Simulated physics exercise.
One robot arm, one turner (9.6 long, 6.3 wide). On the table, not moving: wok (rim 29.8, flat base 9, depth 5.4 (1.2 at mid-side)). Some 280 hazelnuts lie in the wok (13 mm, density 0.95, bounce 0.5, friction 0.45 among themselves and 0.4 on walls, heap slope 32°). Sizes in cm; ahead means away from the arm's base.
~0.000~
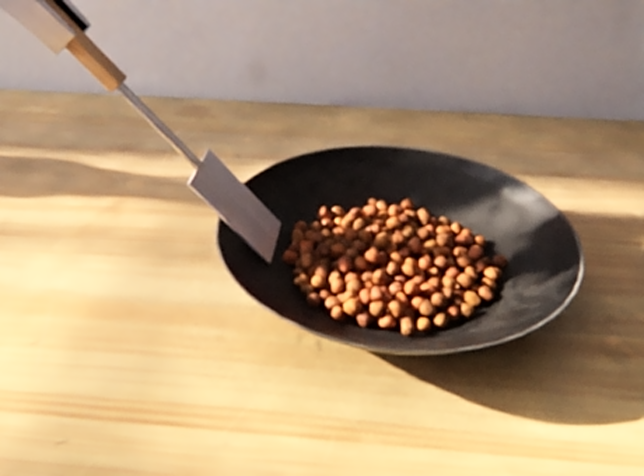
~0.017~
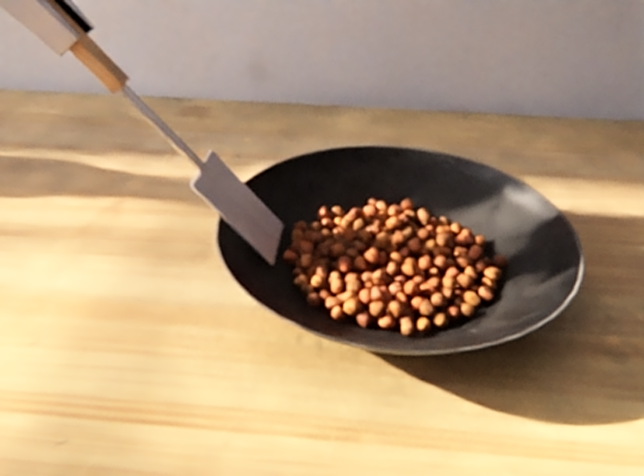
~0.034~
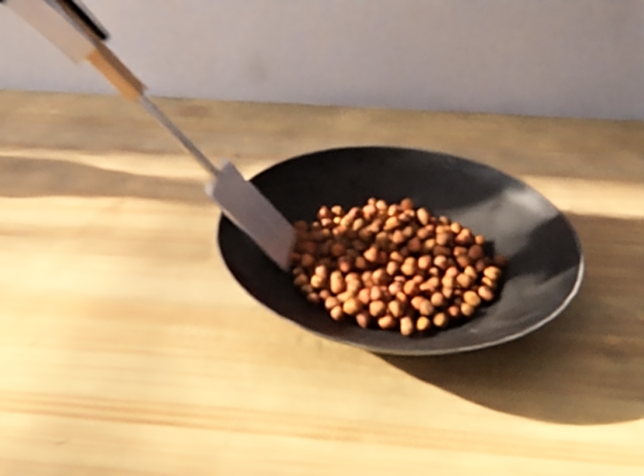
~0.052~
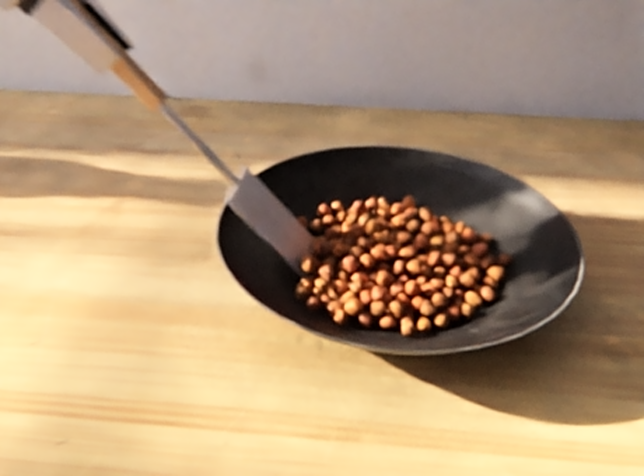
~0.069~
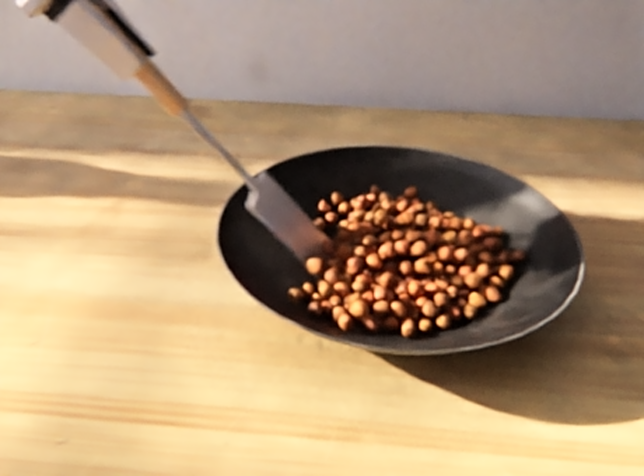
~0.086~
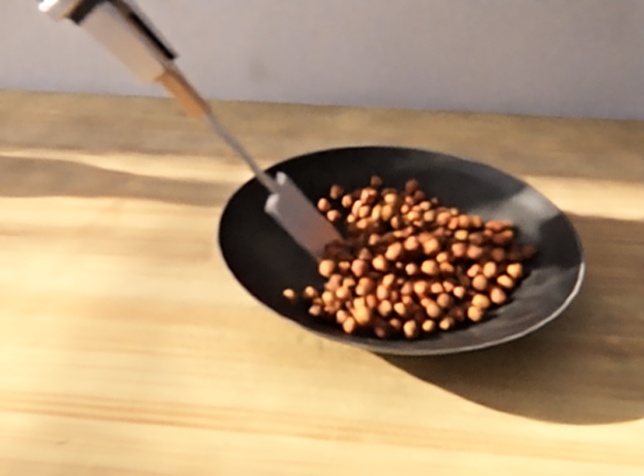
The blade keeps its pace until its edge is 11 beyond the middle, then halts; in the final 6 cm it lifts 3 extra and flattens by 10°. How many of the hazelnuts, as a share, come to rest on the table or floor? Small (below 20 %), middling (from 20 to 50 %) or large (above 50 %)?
On the table or floor the share is middling, from 20 to 50 %.
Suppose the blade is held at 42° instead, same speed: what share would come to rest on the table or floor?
In that case some 25 per cent.
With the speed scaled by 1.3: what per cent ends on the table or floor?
About 25 per cent.
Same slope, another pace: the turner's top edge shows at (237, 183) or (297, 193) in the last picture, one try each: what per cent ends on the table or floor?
Some 10 and 35 per cent.
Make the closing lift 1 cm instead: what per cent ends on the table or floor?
About 25 per cent.
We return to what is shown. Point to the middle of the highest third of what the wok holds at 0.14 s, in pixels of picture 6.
At about (445, 242).
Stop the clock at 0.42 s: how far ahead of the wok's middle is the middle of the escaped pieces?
Some 22 cm.
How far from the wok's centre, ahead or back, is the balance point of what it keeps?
About 3.0 cm ahead.
After 0.14 s, sloping 50°, highest piece 5 above the table; 278 in the wok.
After 0.20 s, sloping 47°, highest piece 6 above the table; 278 in the wok.
After 0.42 s, sloping 40°, highest piece 11 above the table; 206 in the wok, 42 on the table or floor, 30 on the blade or in flight.
After 1.47 s, sloping 40°, highest piece 4 above the table; 206 in the wok, 72 on the table or floor.
At rest, 206 in the wok, 72 on the table or floor. That is 26 % on the table or floor.
